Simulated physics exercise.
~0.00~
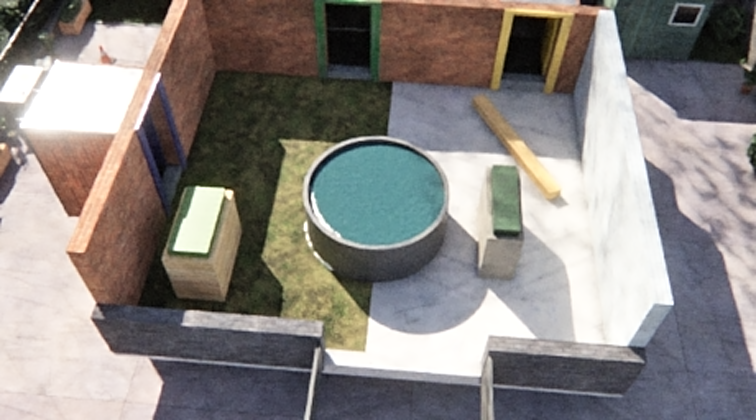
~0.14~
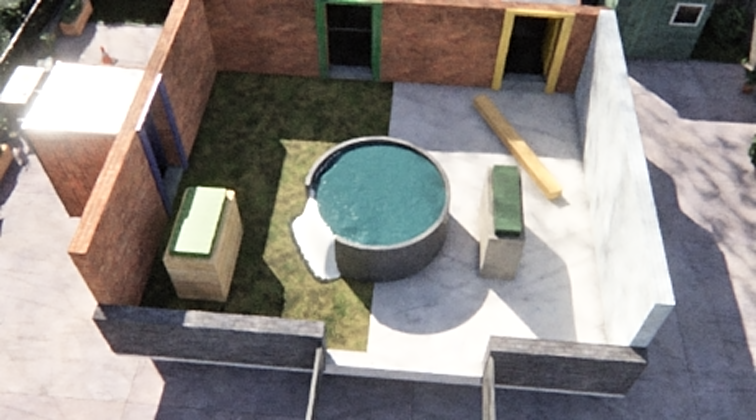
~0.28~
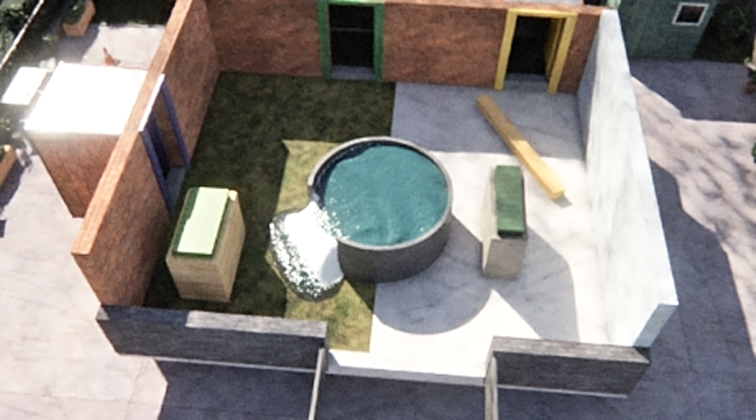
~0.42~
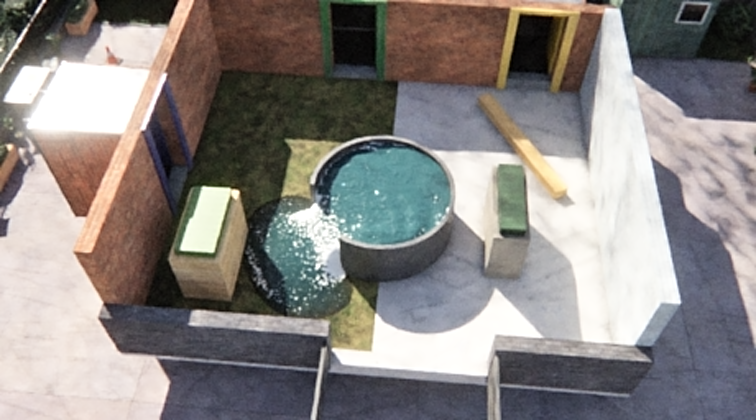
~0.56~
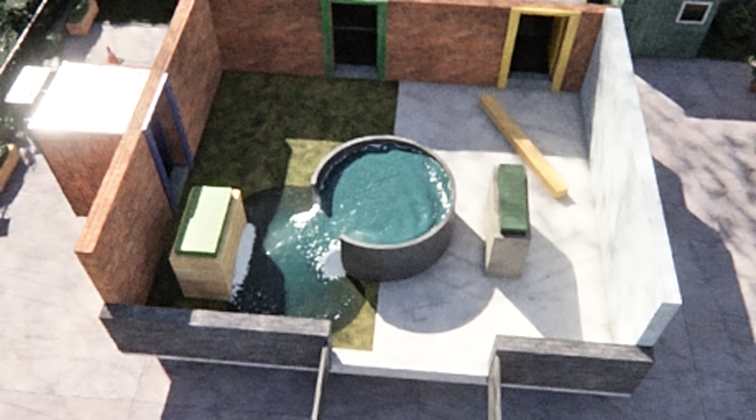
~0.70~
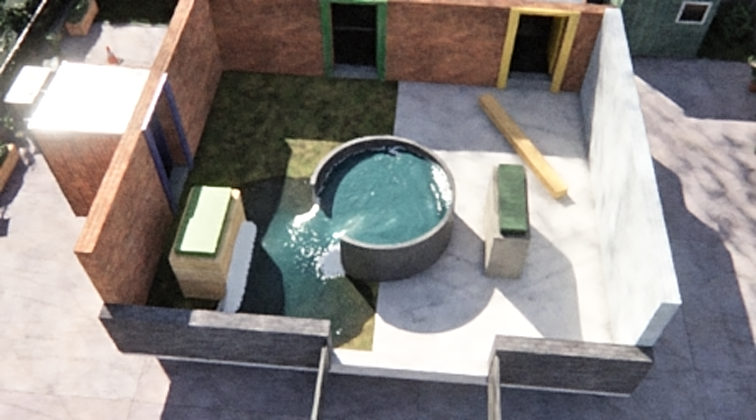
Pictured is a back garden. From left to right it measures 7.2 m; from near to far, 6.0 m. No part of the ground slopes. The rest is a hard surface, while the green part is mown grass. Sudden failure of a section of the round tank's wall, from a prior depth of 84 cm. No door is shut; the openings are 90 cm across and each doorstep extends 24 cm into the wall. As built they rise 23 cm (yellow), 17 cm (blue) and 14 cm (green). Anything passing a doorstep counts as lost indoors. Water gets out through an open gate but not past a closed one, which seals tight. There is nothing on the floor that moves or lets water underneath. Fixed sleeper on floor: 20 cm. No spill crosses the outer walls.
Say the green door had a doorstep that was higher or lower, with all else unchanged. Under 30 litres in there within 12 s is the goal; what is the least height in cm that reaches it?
Close to 6 cm is just enough.
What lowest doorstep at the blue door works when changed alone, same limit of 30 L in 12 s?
The blue door needs around 11.0 cm.
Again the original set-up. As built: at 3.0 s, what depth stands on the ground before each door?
Door by door in cm - yellow 0, blue 21, green 0.
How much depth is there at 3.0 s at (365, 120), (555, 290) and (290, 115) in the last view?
In that order: 0, 0 and 1 cm.
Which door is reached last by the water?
The answer is the yellow one.
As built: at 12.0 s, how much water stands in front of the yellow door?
Roughly 7.5 cm deep.
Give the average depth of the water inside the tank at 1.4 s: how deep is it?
About 52 cm.
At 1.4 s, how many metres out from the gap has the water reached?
Roughly 3.2 metres.
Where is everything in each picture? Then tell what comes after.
The round tank at (377, 192) is whole and still, 84 cm deep; the green door at (348, 39) is dry, in the first frame.
Water pours out at (316, 235) and has run 0.3 m, to (323, 280); about 9 cm deep outside, 84 cm at the back, in the second frame.
The front is at (294, 287), 0.8 m from the gap at (319, 237); 1.1 m2 of floor is wet, 84 cm left at the back, in the third frame.
Water pours out at (321, 238) and has run 1.2 m, to (244, 251); about 10 cm deep outside, 84 cm at the back, in the fourth frame.
Water pours out at (322, 237) and has run 1.7 m, to (232, 304); about 8 cm deep outside, 82 cm at the back, in the fifth frame.
The gap is at (322, 237), the front 2.2 m out at a hidden place; the back of the round tank holds 72 cm; 2.9 m in a straight line remain to the green door at (354, 38), in the sixth frame.
After 1.4 s water covers 20 % of the floor, deepest (56 cm) near (243, 340); it has not reached the green door.
After 3.0 s water covers 45 % of the floor, deepest (34 cm) near (137, 332); it has not reached the green door.
After 12.0 s water covers 95 % of the floor, deepest (10 cm) near (592, 258); 7 cm at the green door, 0 litres in over its 14 cm doorstep.
At the green door as built, the water arrived by 5.0 s and peaked near 11 cm at 5.6 s.
With a doorstep of 5.5 cm, 39 litres would have come in within the 12 s; with 7.5 cm, 13 litres. So under 30 litres takes about 6 cm.
